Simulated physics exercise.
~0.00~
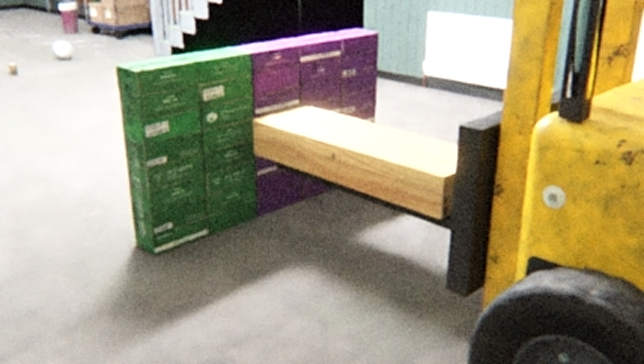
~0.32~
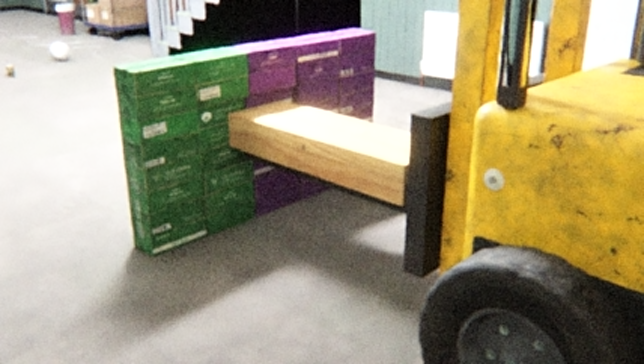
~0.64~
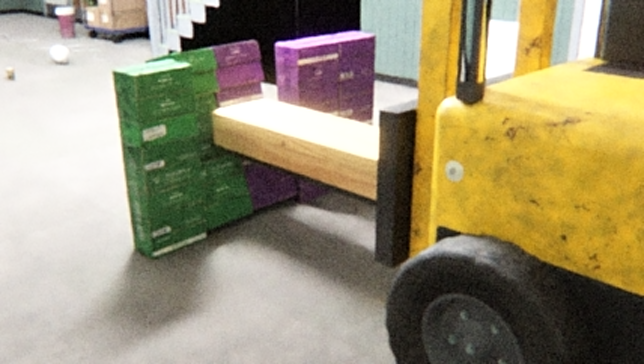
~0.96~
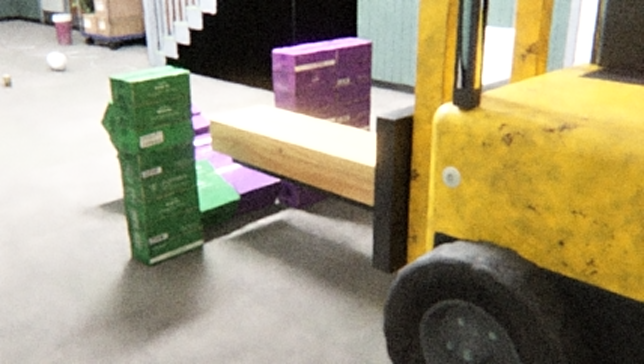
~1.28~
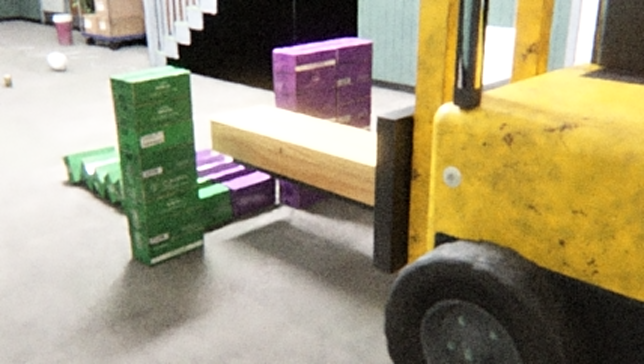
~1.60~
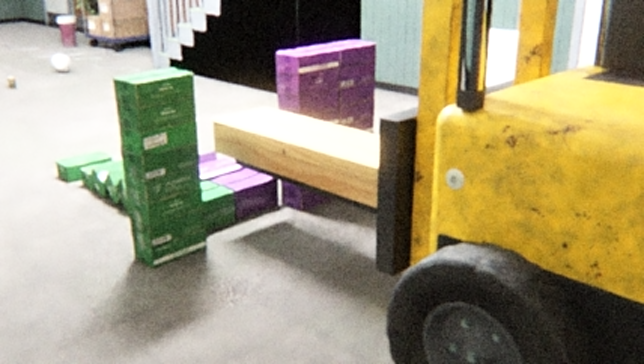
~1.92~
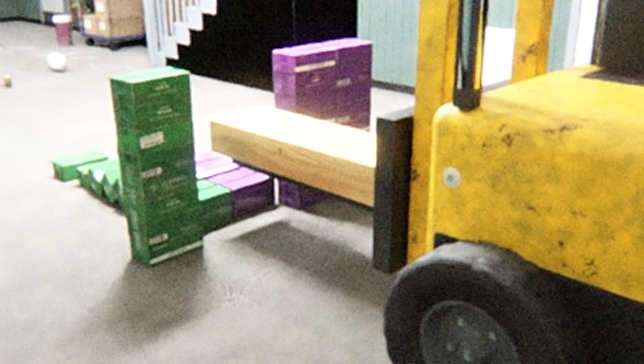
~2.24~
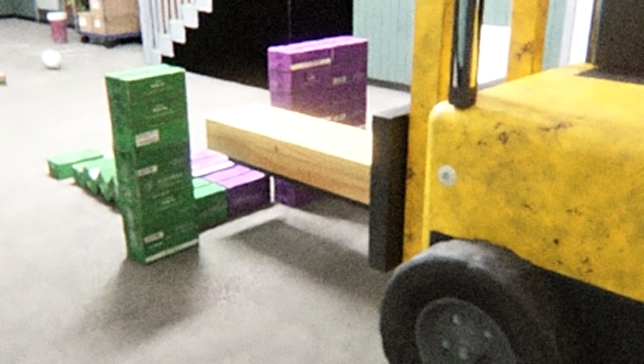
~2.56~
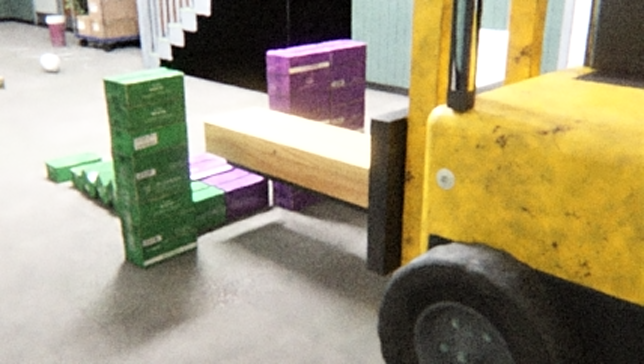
A yellow forklift pushes a beam into a green and purple box wall, toppling its middle.
